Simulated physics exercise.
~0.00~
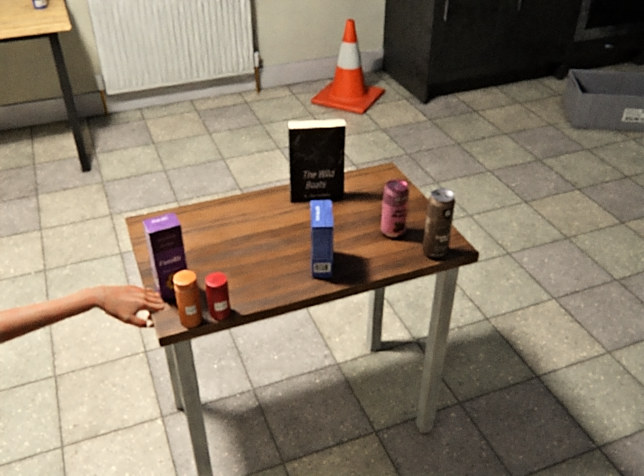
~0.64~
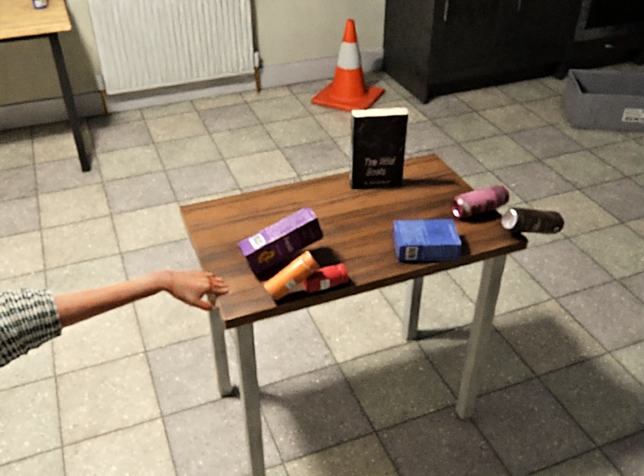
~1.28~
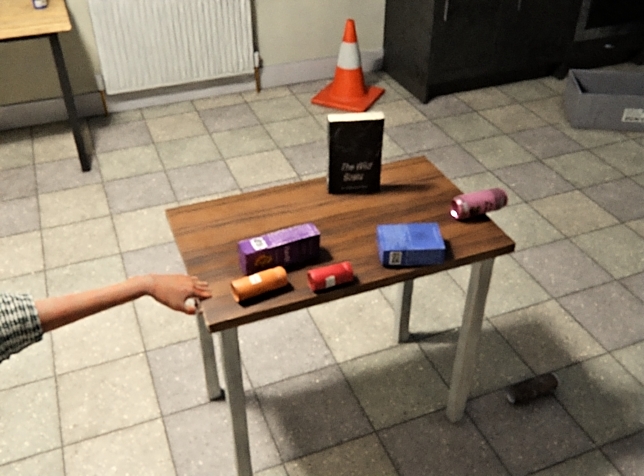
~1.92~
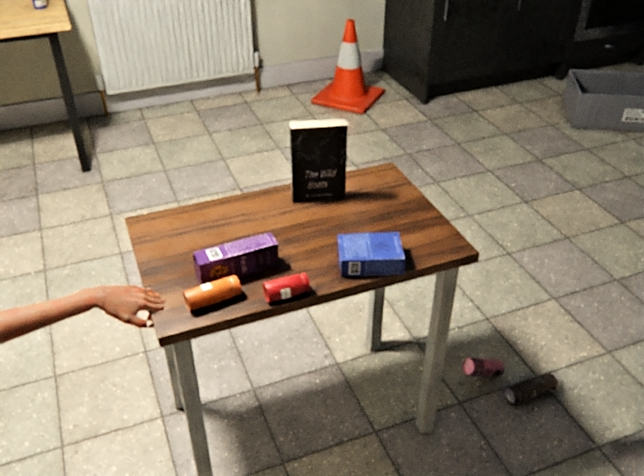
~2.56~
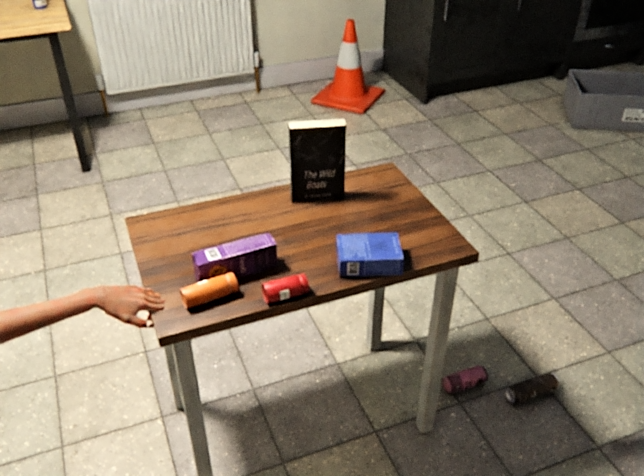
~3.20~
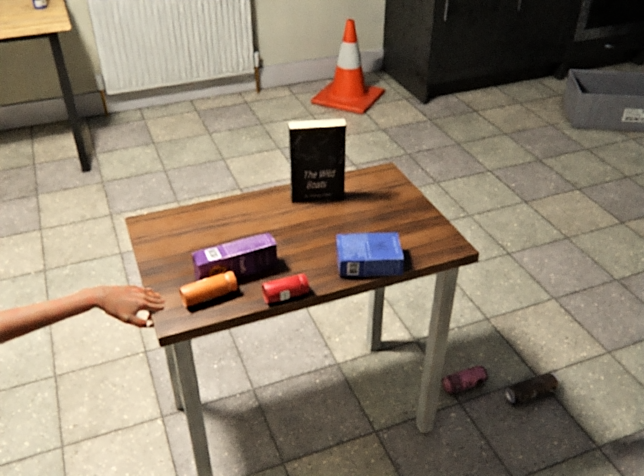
In a tiled room with a radiator and a traffic cone, a hand rests at the left end of a small wooden table holding a book, two cartons, two cans and two small shakers, all upright. The table shifts to the right, and everything but the black book topples, with the brown can tipping over the right edge. The brown can lands on the floor as the table moves back left. The pink can then drops too and rolls slightly left. Finally, both cans lie still on the floor, while the purple carton, blue packet and orange and red shakers lie on the tabletop beside the standing book.
